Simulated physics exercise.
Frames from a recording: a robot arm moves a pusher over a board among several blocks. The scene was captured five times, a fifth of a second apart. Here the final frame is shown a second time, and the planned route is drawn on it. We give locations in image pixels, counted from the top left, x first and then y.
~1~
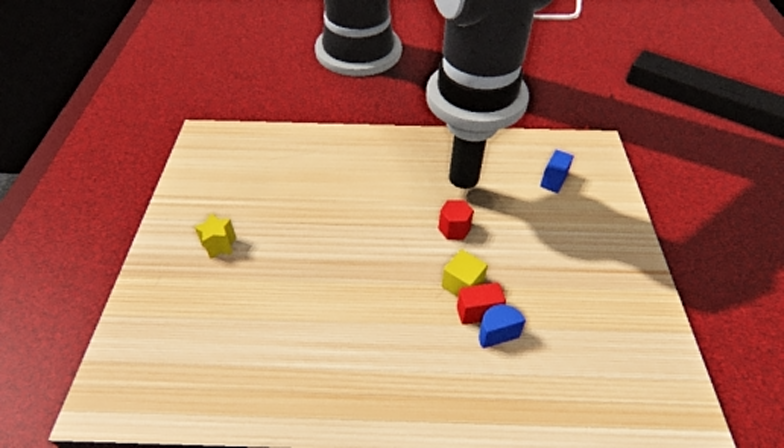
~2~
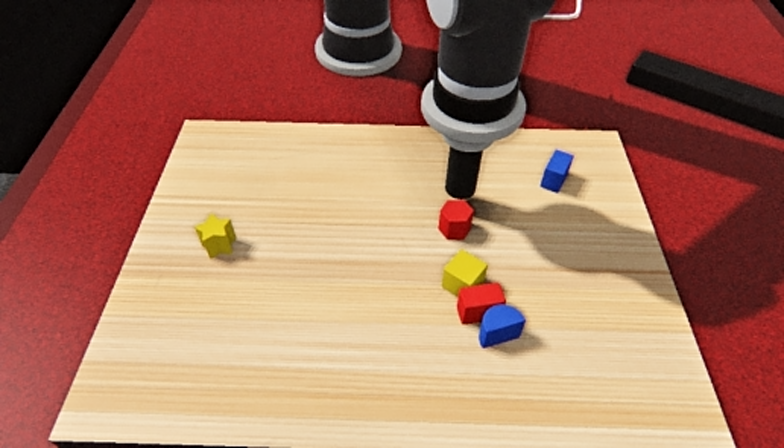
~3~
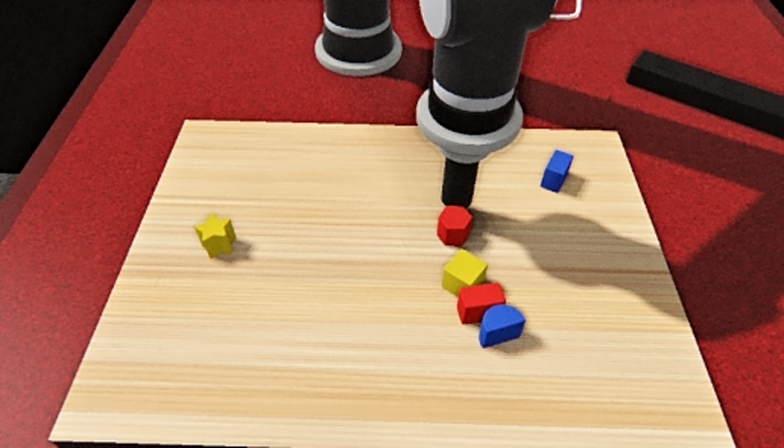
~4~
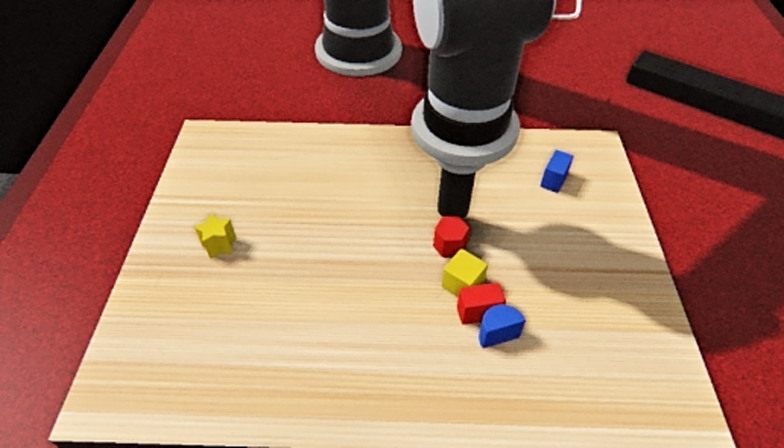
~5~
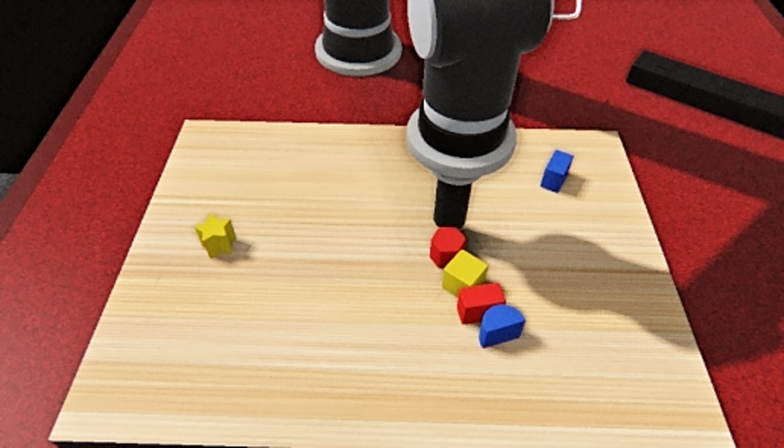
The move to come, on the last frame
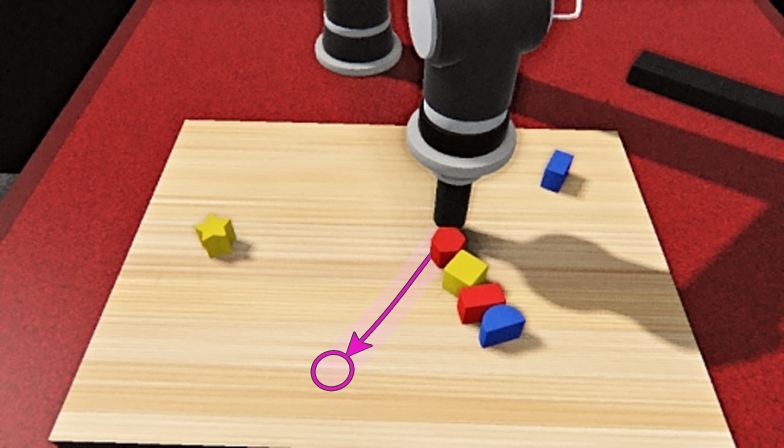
A black and grey robot arm with a dark cylindrical pusher reaches over a pale wooden board on a red surface, seen from above at an angle by a still camera. A yellow star sits at left, a blue block at upper right, and a red hexagon above a yellow square, red block and blue rounded piece. The pusher moves down slightly leftward, nudging the hexagon a short way toward the square.
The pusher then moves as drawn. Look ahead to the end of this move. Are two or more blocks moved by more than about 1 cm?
I believe not.
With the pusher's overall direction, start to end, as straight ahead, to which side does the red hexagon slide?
Left side.
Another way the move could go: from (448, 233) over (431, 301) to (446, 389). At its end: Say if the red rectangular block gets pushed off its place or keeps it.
The answer is that it is displaced.
The line goes from (448, 233) via (416, 274) and (380, 321), ending at (333, 370).
What follows on the original path. One third of the way, pusher (417, 261); red hexagon (420, 285), turned 15° anticlockwise.
Two thirds of the way, pusher (379, 309); red hexagon (408, 324), turned 115° anticlockwise.
At the end, pusher (331, 359); red hexagon (403, 330), turned 145° anticlockwise; yellow square unmoved.
